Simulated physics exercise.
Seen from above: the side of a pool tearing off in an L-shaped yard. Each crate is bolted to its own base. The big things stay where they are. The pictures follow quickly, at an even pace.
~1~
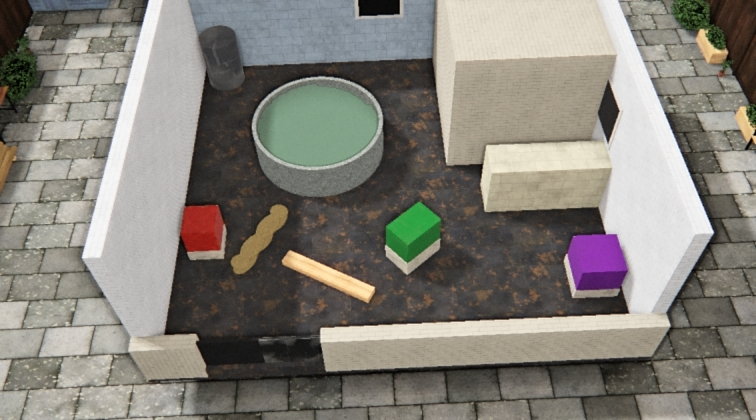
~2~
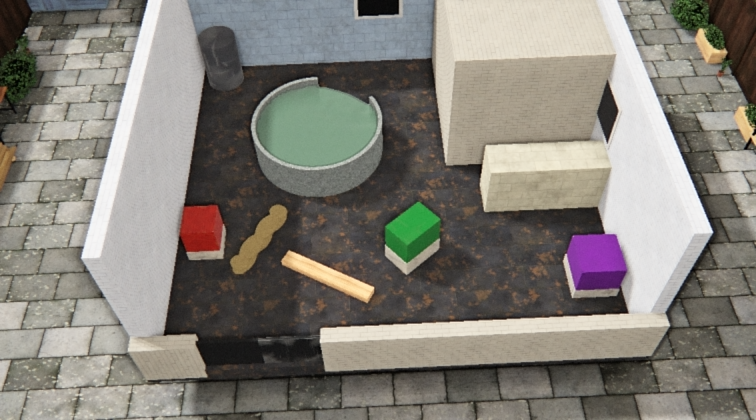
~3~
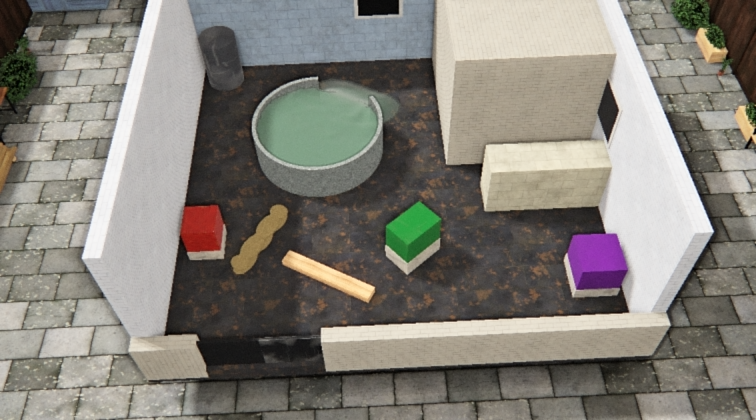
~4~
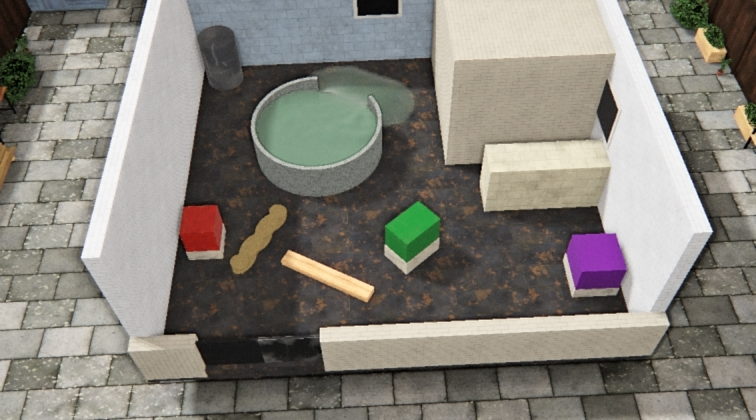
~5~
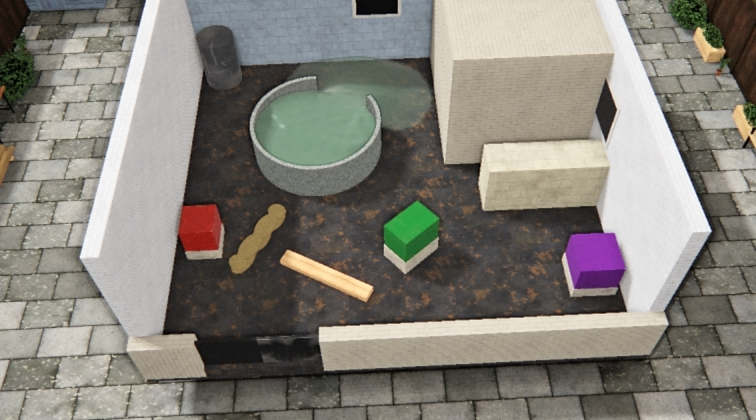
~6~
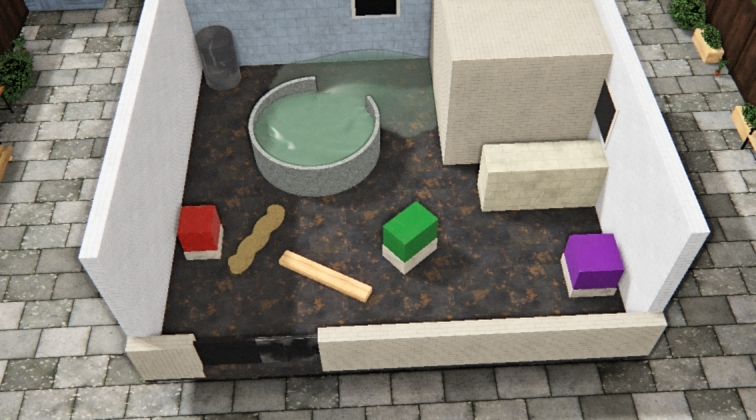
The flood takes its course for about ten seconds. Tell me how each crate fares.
One by one: The purple crate stays dry; the red crate stays dry; the green crate stays dry.
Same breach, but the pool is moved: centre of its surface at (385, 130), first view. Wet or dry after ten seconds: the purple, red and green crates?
One by one: The purple one stays dry; the red one is soaked; the green one remains dry.
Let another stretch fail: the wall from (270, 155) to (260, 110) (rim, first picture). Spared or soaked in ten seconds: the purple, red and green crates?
The purple crate escapes it, the red crate is soaked, the green crate stays dry.
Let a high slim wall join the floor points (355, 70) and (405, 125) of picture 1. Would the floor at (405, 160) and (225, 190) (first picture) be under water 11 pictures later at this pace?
In that order: Under water, dry.
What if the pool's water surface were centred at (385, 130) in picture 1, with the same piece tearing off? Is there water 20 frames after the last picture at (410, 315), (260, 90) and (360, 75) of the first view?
As listed: Dry, wet, awash.
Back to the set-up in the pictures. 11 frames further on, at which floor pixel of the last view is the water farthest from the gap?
I would point to (203, 72).
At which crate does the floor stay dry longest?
That is the purple-painted one.
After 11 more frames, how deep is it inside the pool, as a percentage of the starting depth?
Some 54 per cent.
A moment on, water covers 10 % of the floor; the purple crate not reached, the red crate not reached, the green crate not reached.
Next, water covers 20 % of the floor; the purple crate not reached, the red crate not reached, the green crate not reached.
Then, water covers 45 % of the floor; the purple crate not reached, the red crate not reached, the green crate water round its plinth.
Later, water covers 85 % of the floor; the purple crate water round its plinth, the red crate water round its plinth, the green crate water round its plinth.
In the end, water covers 95 % of the floor; the purple crate stayed above the water, the red crate stayed above the water, the green crate stayed above the water.
